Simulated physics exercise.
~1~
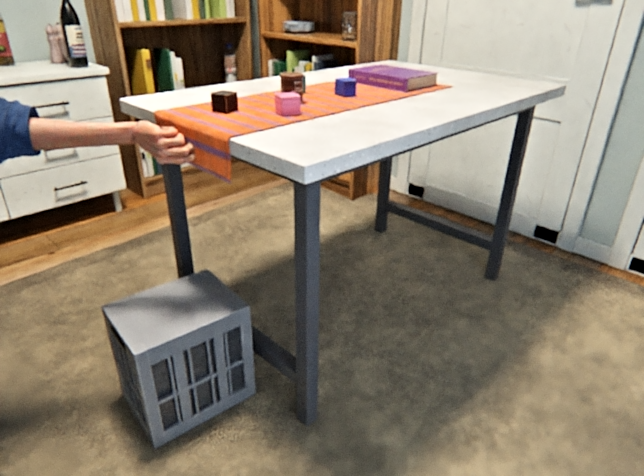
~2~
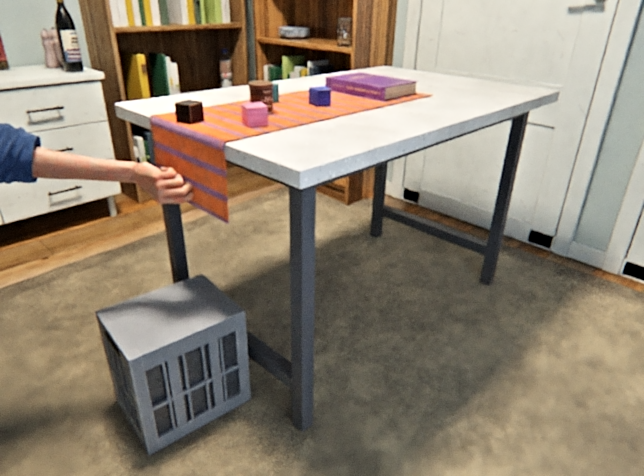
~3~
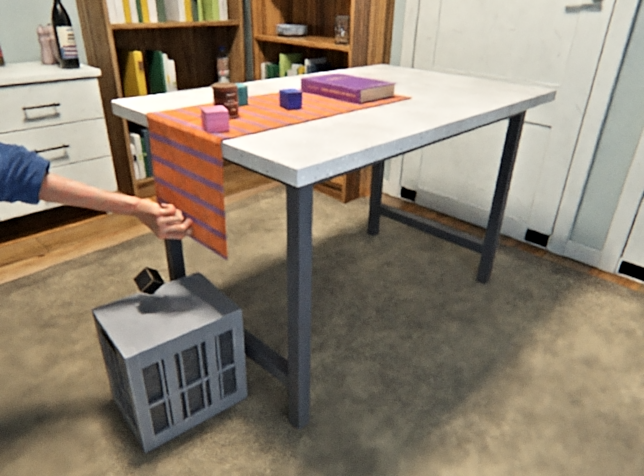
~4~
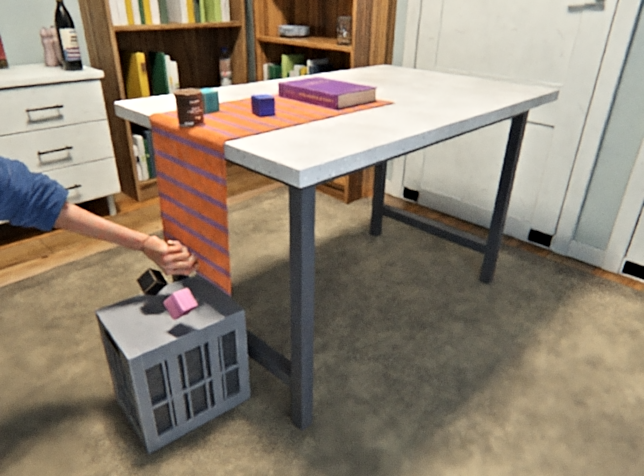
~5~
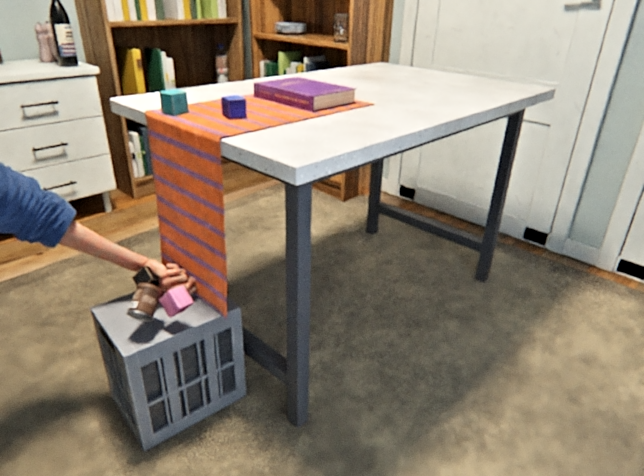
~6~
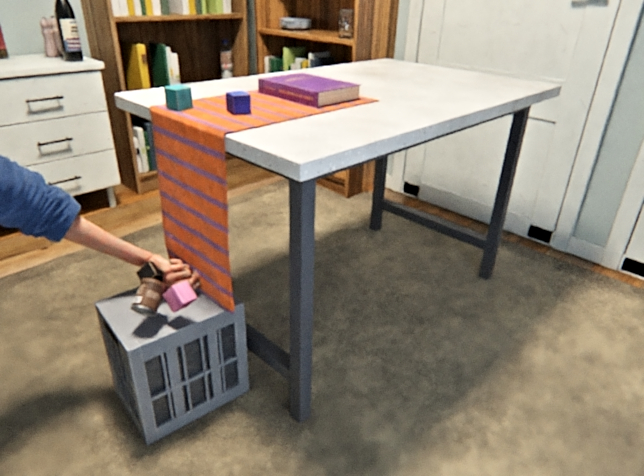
Orange cloth being pulled down off a table by a hand, black cube, pink cube and brown can dropping onto grey crate.
